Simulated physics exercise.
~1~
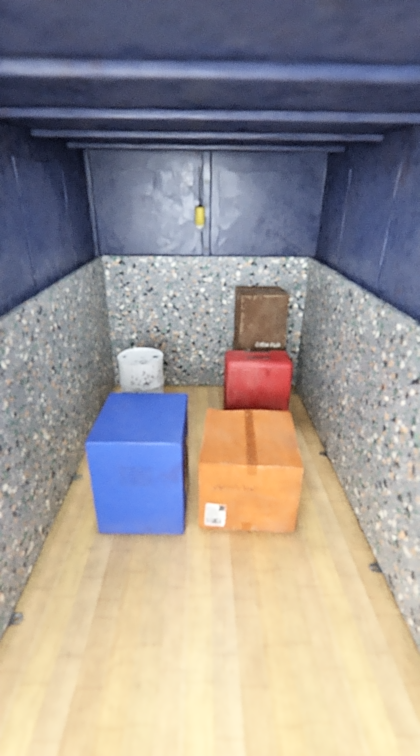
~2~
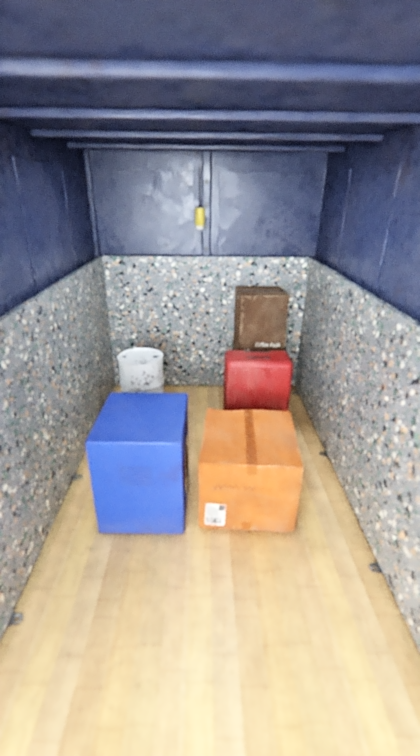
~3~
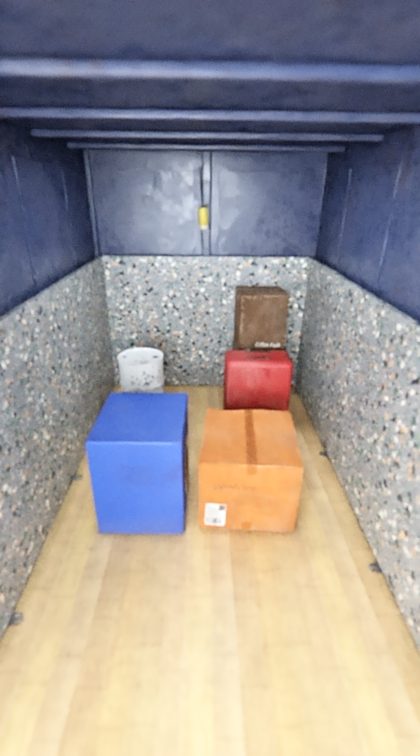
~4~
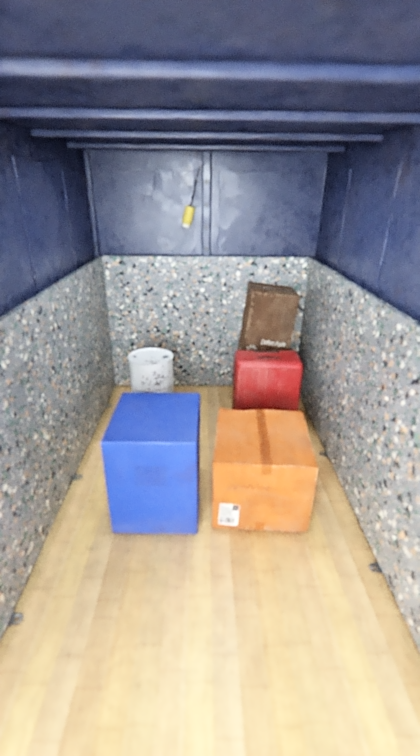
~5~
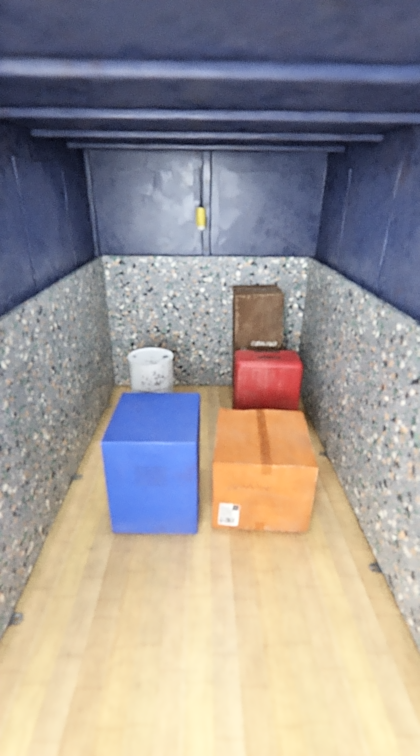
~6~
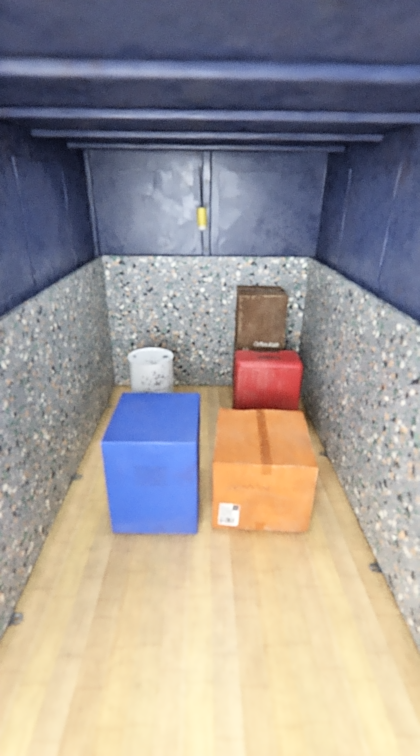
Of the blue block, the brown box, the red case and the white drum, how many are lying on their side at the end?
None of them are. The blue block, red case and white drum only slide a little to the right, and the brown box tips but comes back upright.
A small yellow lamp hangs almost still against the back wall of a van's load bay, above a blue block, an orange box, a white drum, a red case and a brown box. At first the load stays put. Then the lamp swings out to the left, and the blue block, orange box, drum and red case all shift a little to the right. The brown box, above the red case, tips to the right but settles back upright. The lamp hangs nearly straight again, and everything rests without having fallen over.
